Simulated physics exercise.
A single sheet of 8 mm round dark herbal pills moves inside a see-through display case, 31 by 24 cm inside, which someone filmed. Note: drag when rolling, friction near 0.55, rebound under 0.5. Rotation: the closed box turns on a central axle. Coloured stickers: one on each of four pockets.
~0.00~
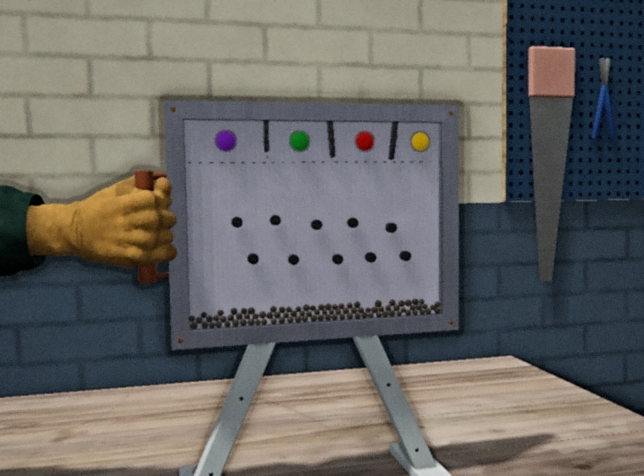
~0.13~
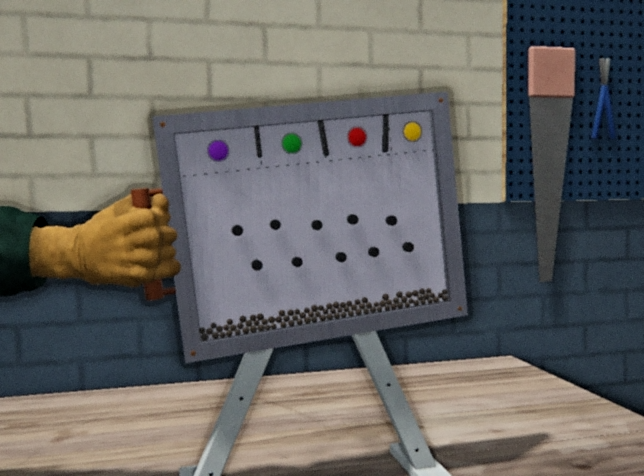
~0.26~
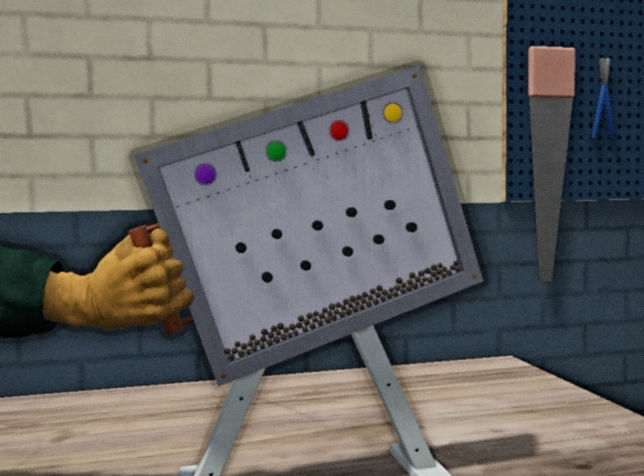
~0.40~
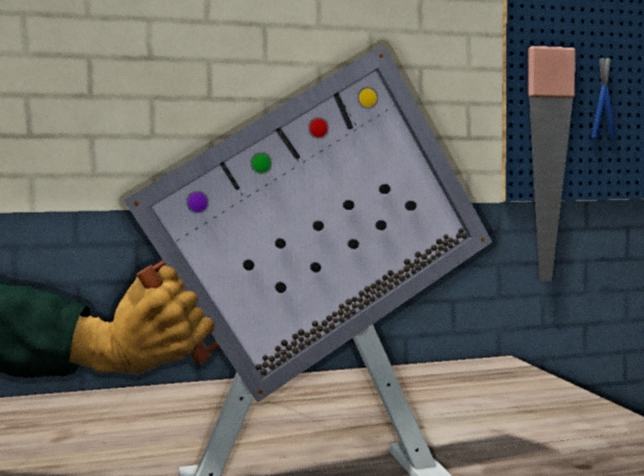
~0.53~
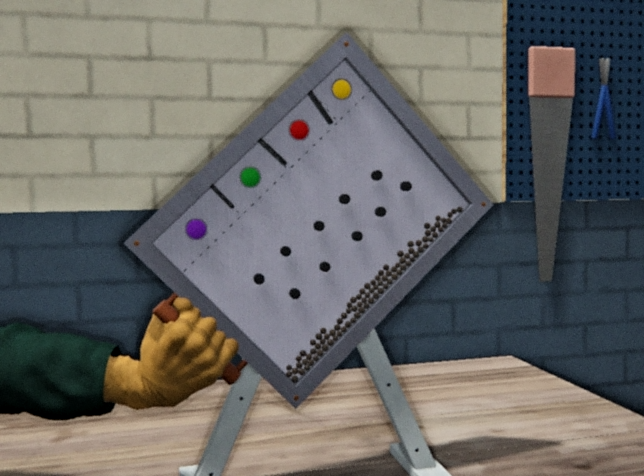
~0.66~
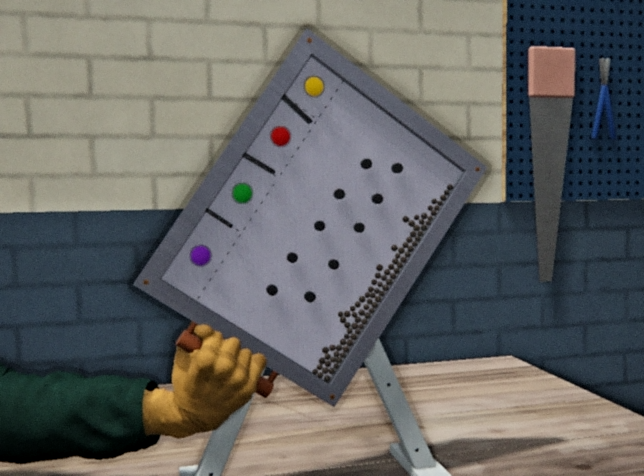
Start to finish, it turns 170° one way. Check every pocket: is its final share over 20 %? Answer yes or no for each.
Red: No, purple: Yes, green: No, yellow: No.
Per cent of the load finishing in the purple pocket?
I'd put it at close to 60 in a hundred.
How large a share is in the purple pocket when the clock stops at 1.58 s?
Roughly 35 percent.
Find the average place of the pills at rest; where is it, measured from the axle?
About 12 cm right and 8 cm below.
After 1.12 s, it stands 98° anticlockwise; the pills' middle is 9 cm right of and 10 cm below the centre; nothing in the marked areas.
After 1.58 s, it stands 140° anticlockwise; the pills' middle is 8 cm right of and 12 cm below the centre; purple 35 %.
After 1.97 s, it stands 170° anticlockwise; the pills' middle is 12 cm right of and 8 cm below the centre; purple 60 %.
At rest by 2.4 s, it stands 170° anticlockwise; red 0 %, purple 60 %, green 0 %, yellow 0 %, elsewhere 40 %.
